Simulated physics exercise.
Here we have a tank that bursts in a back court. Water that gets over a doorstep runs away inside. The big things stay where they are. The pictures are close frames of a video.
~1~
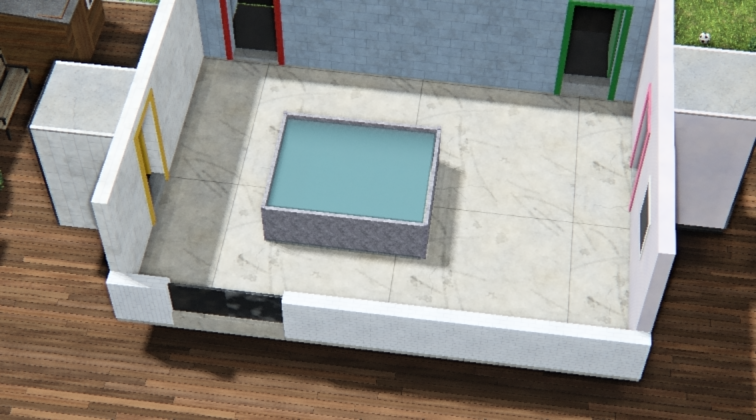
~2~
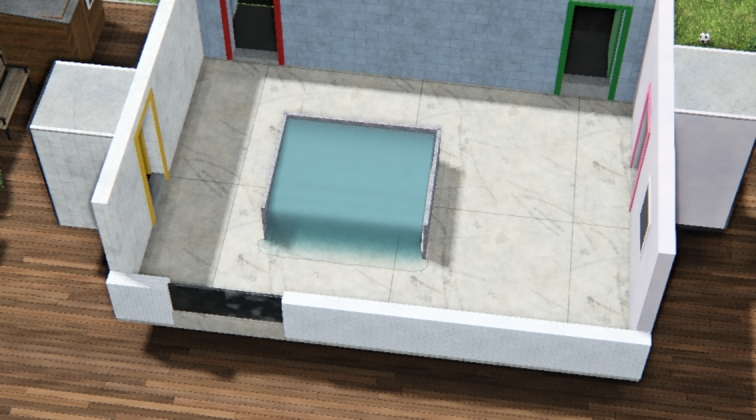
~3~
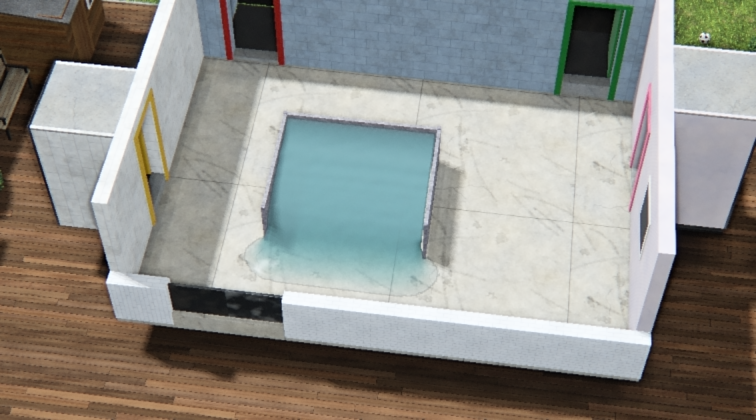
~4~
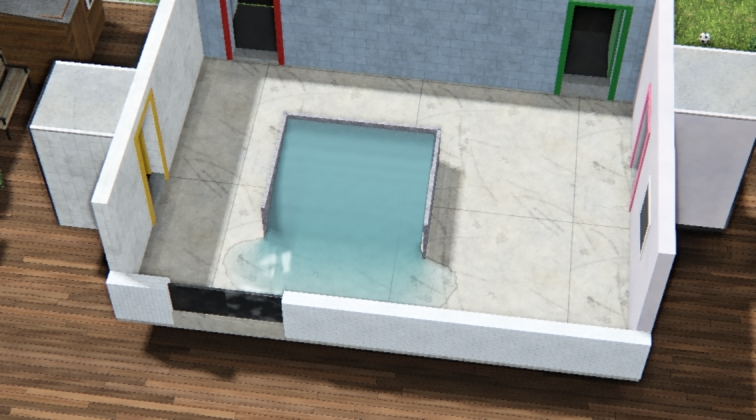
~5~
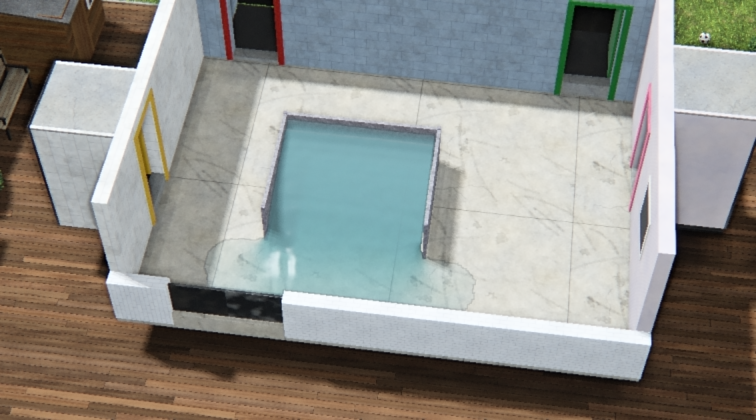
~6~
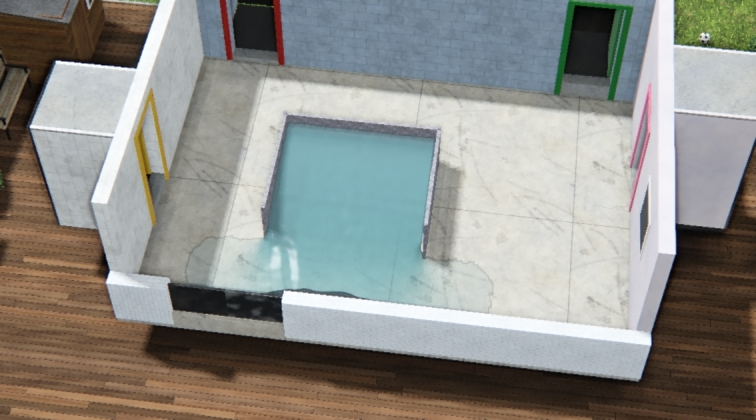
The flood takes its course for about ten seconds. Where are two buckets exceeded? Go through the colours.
The red door lets in a lot; the pink door lets in a lot; the green door admits no more than that; the yellow door admits no more than that.
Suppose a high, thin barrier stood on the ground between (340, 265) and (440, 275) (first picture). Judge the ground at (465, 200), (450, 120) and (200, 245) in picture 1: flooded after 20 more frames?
In that order: Clear, not flooded, wet.
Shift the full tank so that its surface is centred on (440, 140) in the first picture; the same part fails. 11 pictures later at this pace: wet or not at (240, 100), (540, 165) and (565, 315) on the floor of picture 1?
In that order: Free of water, not flooded, under water.
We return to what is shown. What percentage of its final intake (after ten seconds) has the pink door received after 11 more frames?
Near 0 in a hundred.
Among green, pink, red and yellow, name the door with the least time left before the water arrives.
I say the yellow one.
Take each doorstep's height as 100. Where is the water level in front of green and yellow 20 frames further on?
Roughly 10 per cent, then 100 per cent.
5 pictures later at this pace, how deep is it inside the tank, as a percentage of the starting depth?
Close to 48 %.
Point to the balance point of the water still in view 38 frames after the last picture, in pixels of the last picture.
I would point to (402, 202).
A moment on, water covers 20 % of the floor; the red door not reached, the pink door not reached, the green door not reached, the yellow door not reached.
Next, water covers 35 % of the floor; the red door not reached, the pink door not reached, the green door not reached, the yellow door wet at the sill, nothing in.
Then, water covers 65 % of the floor; the red door under two buckets in, the pink door under two buckets in, the green door not reached, the yellow door wet at the sill, nothing in.
Later, water covers 90 % of the floor; the red door far over two buckets in, the pink door over two buckets in, the green door wet at the sill, nothing in, the yellow door under two buckets in.
In the end, water covers 100 % of the floor; the red door far over two buckets in, the pink door over two buckets in, the green door wet at the sill, nothing in, the yellow door under two buckets in.
